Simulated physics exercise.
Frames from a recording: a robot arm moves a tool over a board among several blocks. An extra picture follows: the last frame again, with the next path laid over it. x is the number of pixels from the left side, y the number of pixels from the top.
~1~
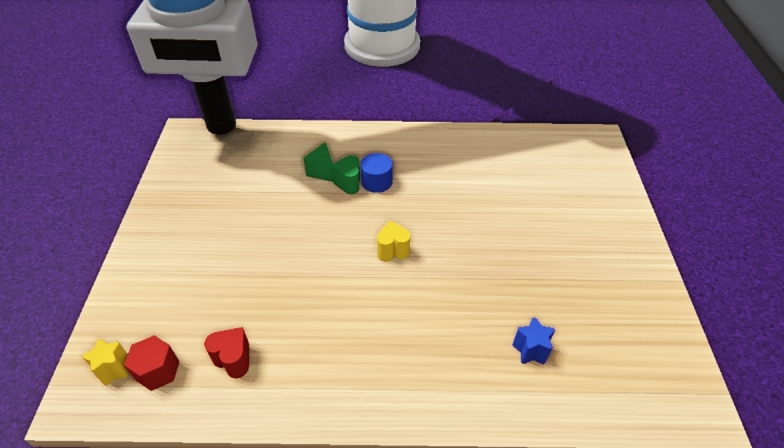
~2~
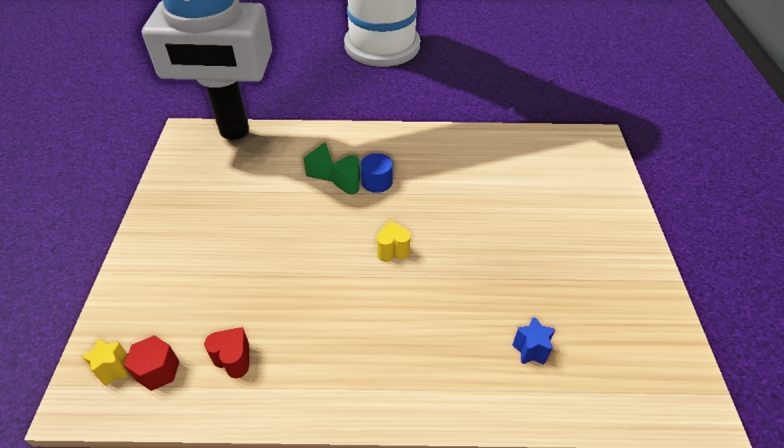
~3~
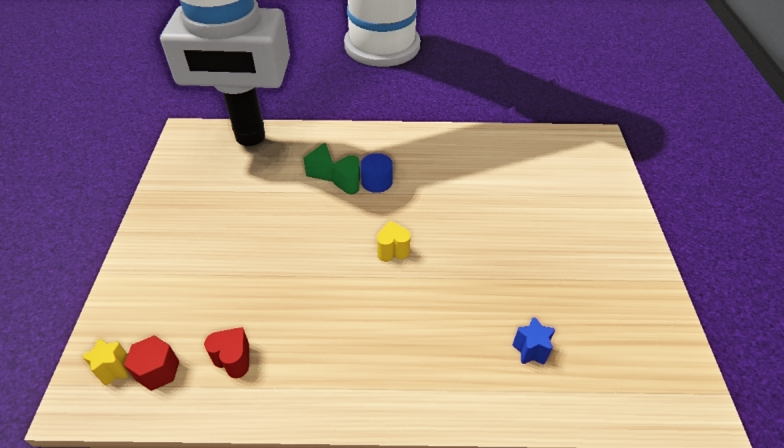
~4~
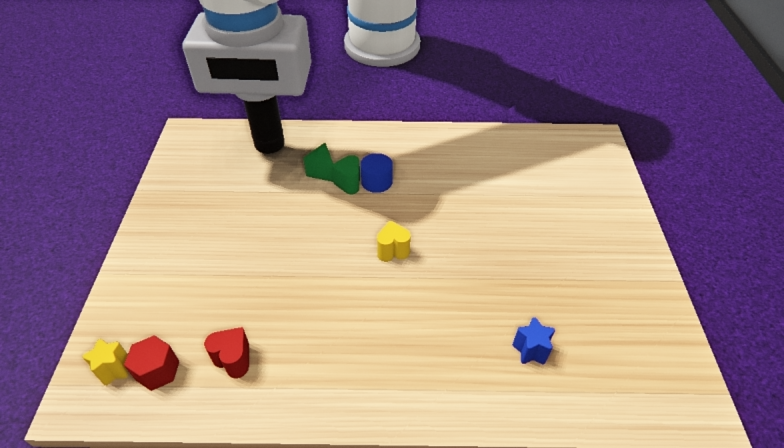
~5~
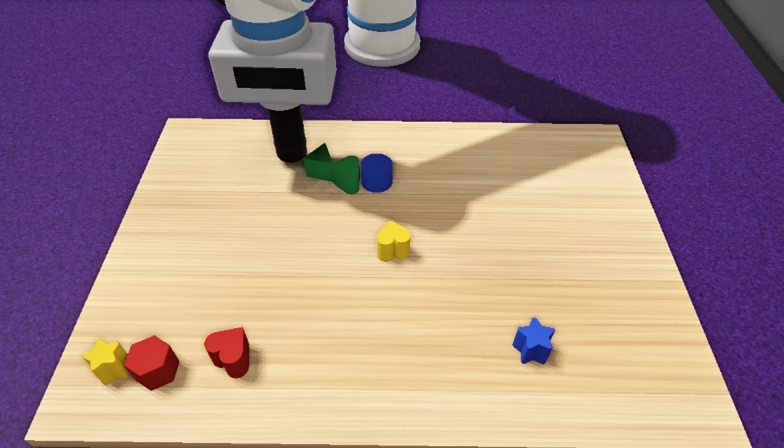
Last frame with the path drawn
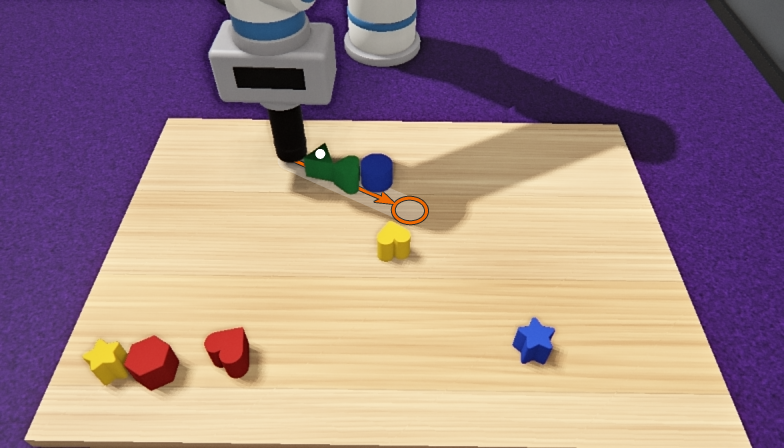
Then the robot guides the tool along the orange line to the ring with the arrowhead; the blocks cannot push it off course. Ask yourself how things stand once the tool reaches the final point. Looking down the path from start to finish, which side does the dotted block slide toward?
Sideways, to the right.
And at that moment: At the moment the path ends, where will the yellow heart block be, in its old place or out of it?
Left in place.
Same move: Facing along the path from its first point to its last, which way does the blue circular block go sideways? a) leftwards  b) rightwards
That would be a.
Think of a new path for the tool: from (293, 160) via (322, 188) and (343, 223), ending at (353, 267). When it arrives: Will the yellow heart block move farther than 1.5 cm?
That would be a no.
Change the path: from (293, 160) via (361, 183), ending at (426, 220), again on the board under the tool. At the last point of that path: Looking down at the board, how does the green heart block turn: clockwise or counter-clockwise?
It turns round anticlockwise.
The drawn path runs in a line from (293, 160) to (410, 210); the dot is on the green three-sided block.
What follows on the original path. One third of the way, tool (330, 170); green three-sided block (341, 174), turned 20° clockwise; green heart block (363, 178), turned 55° anticlockwise.
Two thirds of the way, tool (370, 187); green three-sided block (355, 194), turned 55° clockwise; green heart block (388, 193), turned 110° anticlockwise; blue circular block (399, 164).
At the end, tool (410, 204); green three-sided block (355, 195), turned 65° clockwise; green heart block (409, 212), turned 85° anticlockwise; blue circular block (409, 164); yellow heart block not moved.
